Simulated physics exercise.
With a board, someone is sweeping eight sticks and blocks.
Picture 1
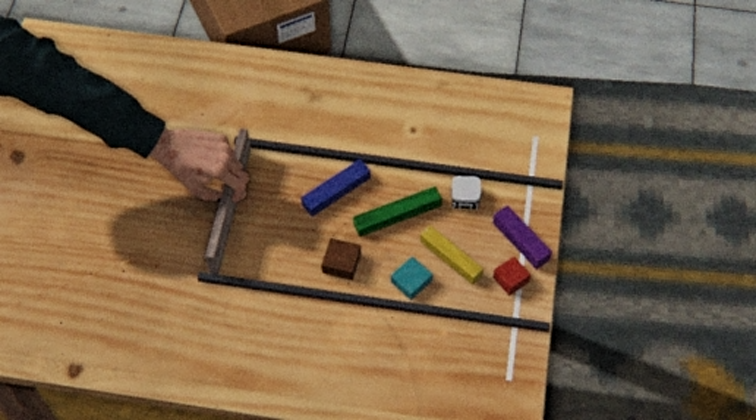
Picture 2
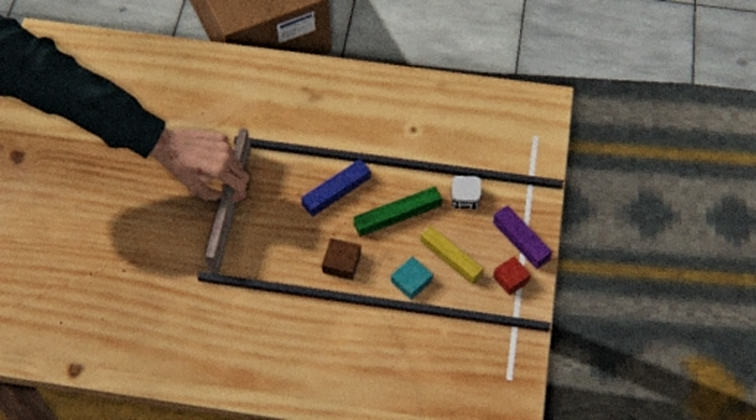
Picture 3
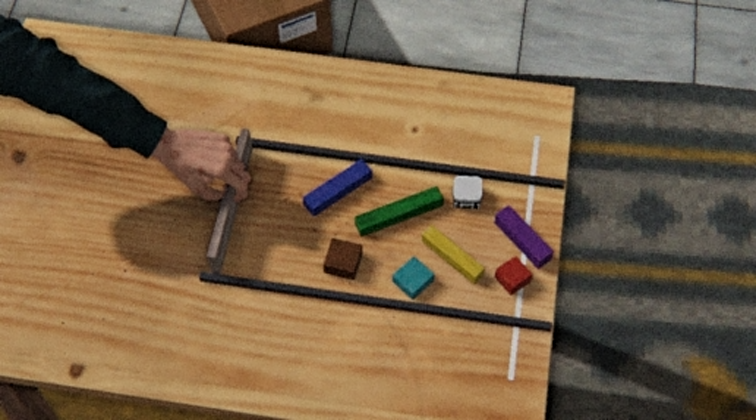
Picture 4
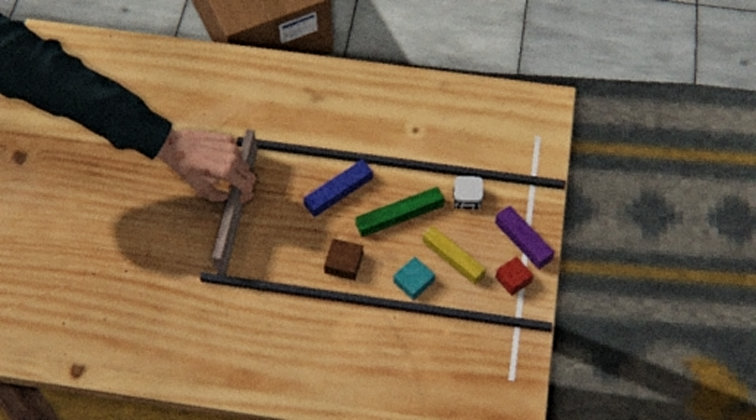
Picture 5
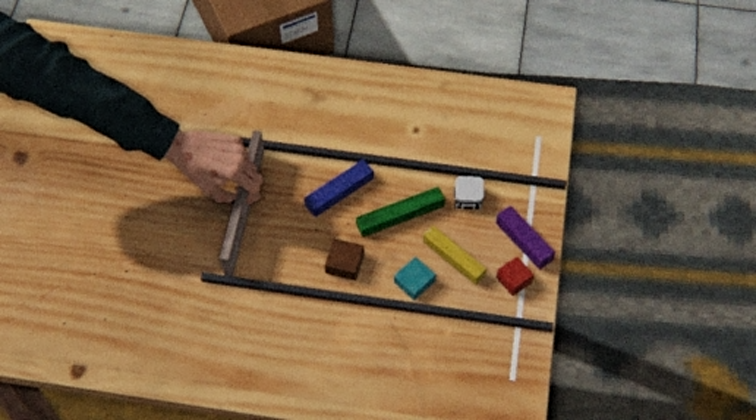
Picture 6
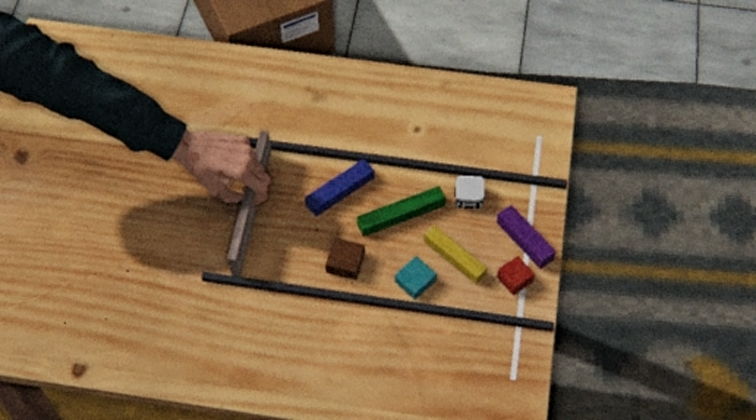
On a wooden table, a hand slides a board slightly right between dark rails toward colourful sticks and blocks that stay still.
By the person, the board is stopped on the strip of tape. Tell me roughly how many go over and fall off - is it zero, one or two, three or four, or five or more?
I predict the tally of drops will be no fewer than five.
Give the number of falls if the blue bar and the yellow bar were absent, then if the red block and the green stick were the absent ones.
Fallen: 2, and 3 in the other try.
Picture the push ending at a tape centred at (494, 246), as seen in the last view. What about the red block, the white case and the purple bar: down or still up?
Red block: Goes down; white case: Stays in place; purple bar: Goes down.
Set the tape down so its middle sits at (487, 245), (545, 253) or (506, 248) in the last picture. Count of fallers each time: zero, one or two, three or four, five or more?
Tape by tape, the falls would be one to two, then more than four, then either three or four.
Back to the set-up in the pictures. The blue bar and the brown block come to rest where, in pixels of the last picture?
The blue bar comes to rest at (540, 215), and the brown block comes to rest at (539, 296).
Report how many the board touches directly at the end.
Number: 2.
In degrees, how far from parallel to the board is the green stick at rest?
I'd estimate about 0 degrees.
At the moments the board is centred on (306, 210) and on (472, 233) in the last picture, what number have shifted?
Up to then 1, and up to the other point 8.
Early on, none off yet; purple bar at rest near (526, 237); red block at rest near (516, 276); white case at rest near (470, 193).
A while later, none off yet; purple bar at rest near (526, 237); red block moving near (523, 274); white case travelled about its own width near (494, 193).
Finally, the number that fall off is five or more; lost, turquoise block, yellow bar, white case, red block and purple bar.
